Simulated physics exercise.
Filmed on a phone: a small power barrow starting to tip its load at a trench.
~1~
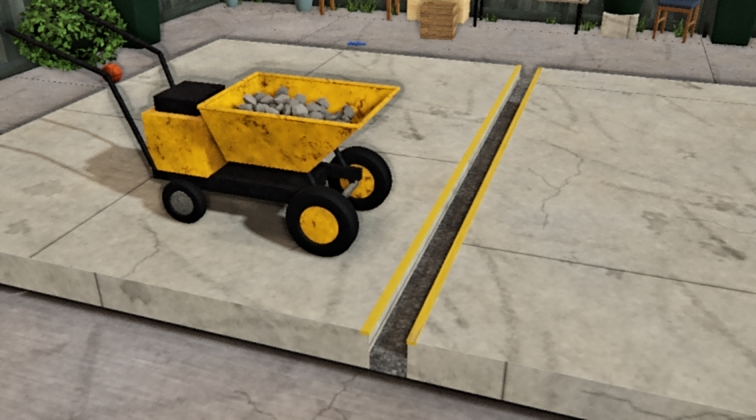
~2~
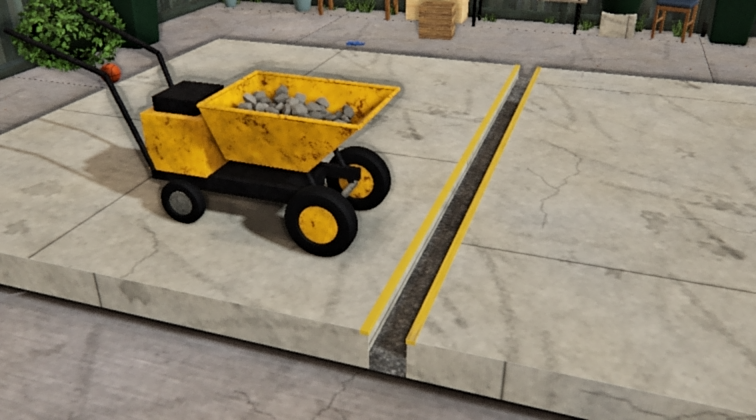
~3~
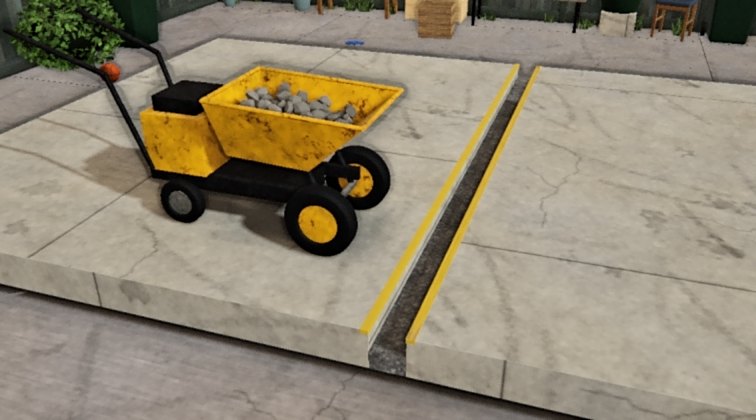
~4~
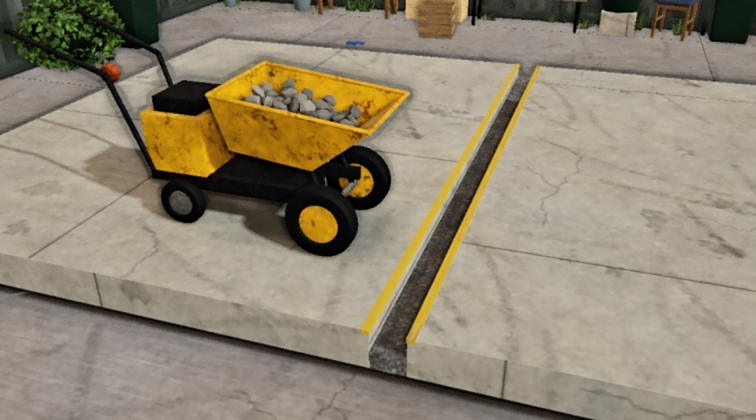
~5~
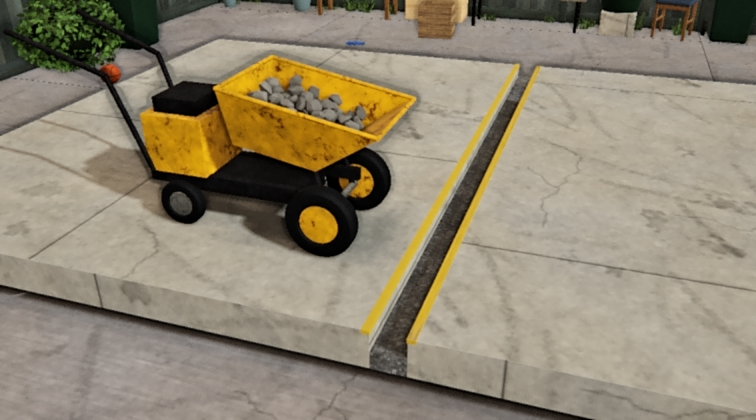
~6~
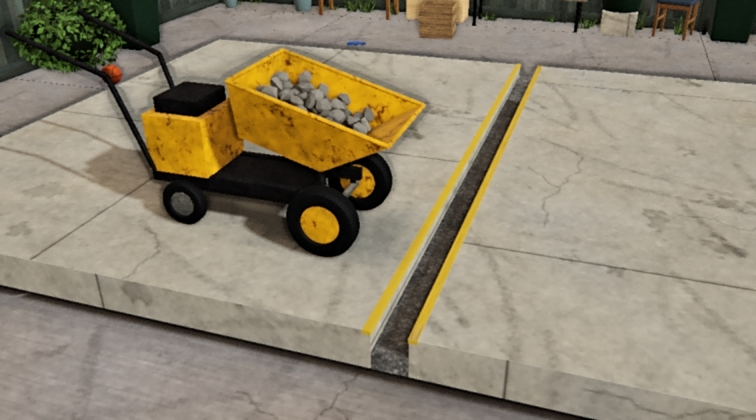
The yellow skip of a small barrow tilts gradually forward, carrying grey stones beside a narrow trench.
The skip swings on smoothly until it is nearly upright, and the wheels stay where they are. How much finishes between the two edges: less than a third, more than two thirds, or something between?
The trench ends with under a third of it.
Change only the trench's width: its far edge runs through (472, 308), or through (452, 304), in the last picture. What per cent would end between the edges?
First some 70, then 40 per cent.
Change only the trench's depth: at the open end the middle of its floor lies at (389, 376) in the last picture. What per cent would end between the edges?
Close to 10 per cent.
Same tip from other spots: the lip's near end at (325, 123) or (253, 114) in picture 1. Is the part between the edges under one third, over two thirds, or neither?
First between a third and two thirds, then under a third.
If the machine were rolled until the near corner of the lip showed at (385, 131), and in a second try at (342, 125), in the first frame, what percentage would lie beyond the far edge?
Near 80 % and 50 %.
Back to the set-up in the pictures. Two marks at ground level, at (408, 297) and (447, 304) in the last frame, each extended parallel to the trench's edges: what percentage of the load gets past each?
Roughly 70 per cent, and 60 per cent.
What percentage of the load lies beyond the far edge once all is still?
About 70 per cent.
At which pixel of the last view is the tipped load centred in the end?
Around (495, 248).
Shortly afterwards, skip tipped steeply; the whole lot in the skip.
Next, skip tipped right over; near two thirds in the skip; only a few in or heaped over the trench; near a quarter beyond it; only a few falling.
Some moments later, skip tipped right over; near a quarter in the skip; only a few in or heaped over the trench; near two thirds beyond it.
In the end, skip tipped right over; near a quarter in the skip; a little in or heaped over the trench; near two thirds beyond it.
